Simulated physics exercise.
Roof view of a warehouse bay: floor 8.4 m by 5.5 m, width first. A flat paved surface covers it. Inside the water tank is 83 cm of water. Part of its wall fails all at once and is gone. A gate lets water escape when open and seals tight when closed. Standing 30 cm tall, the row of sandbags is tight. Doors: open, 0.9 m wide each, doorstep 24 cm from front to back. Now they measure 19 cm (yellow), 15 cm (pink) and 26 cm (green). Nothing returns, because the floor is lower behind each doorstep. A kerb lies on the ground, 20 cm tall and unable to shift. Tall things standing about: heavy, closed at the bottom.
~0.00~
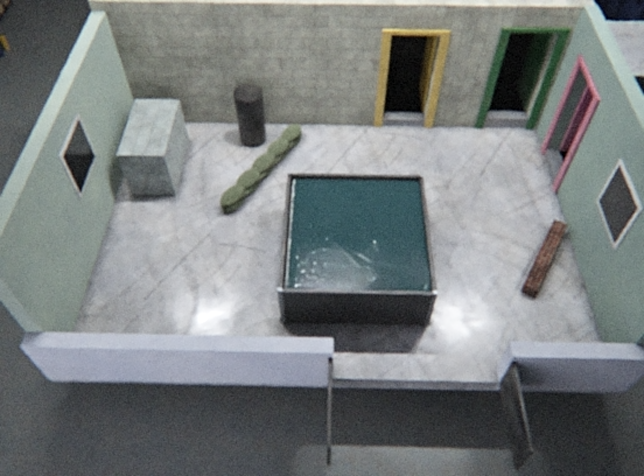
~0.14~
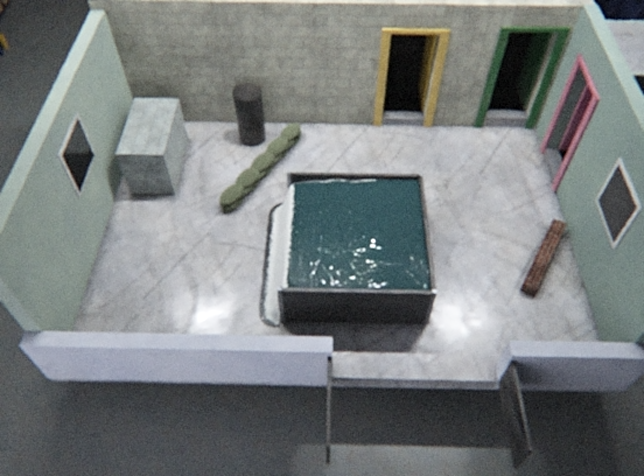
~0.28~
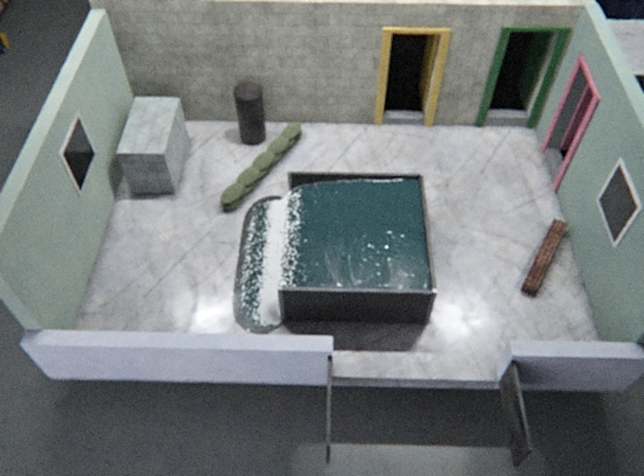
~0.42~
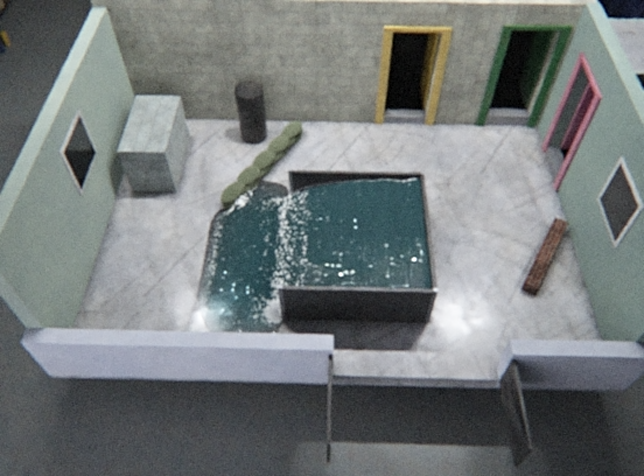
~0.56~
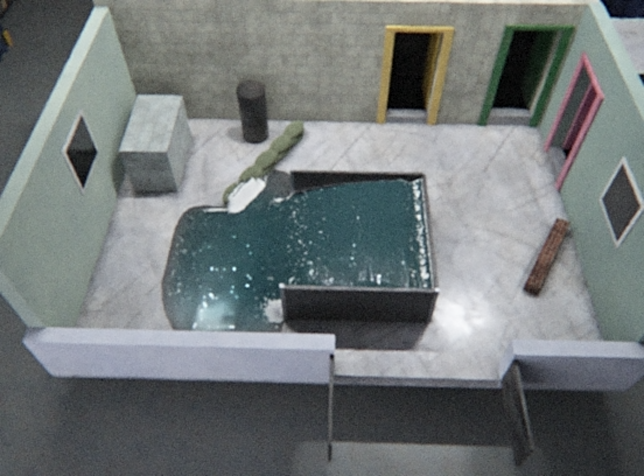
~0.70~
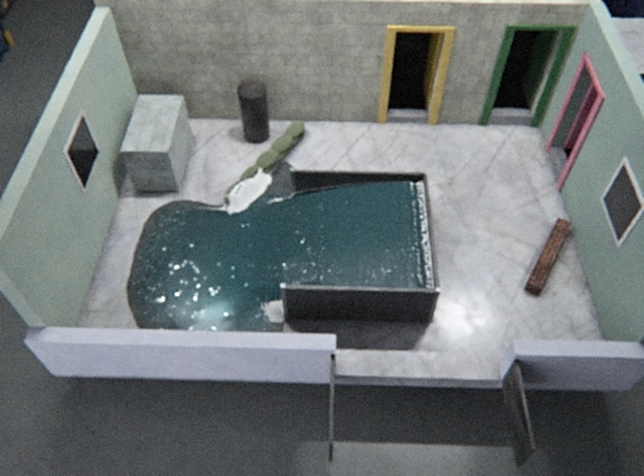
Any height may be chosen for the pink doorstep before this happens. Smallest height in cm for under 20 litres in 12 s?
Around 8.5 cm.
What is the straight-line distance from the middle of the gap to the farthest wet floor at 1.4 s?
Front distance: Approx. 4.0 m.
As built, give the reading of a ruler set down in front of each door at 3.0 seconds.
Door depths (cm): Yellow = 7, pink = 0, green = 0.
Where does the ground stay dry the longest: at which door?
Answer: Pink door.
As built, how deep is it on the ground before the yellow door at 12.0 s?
The depth there is around 5.0 cm.
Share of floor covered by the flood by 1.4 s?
Approximately 35 % of the floor.
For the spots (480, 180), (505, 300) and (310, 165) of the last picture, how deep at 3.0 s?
Some 0, 0 and 4 cm.
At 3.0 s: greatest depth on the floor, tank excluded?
Around 48 centimetres.
After 1.4 s water covers 35 % of the floor, deepest (55 cm) near (112, 251); it has not reached the pink door.
After 3.0 s water covers 50 % of the floor, deepest (48 cm) near (144, 121); it has not reached the pink door.
After 12.0 s water covers 95 % of the floor, deepest (20 cm) near (138, 355); 7 cm at the pink door, 0 litres in over its 15 cm doorstep.
At the pink door as built, the water arrived by 4.9 s and peaked near 15 cm at 7.6 s.
Run again over the same 12 s with other heights there, 30 litres in over 7.5 cm, 8 litres over 10 cm. The limit of 20 litres is kept from about 8.5 cm up.
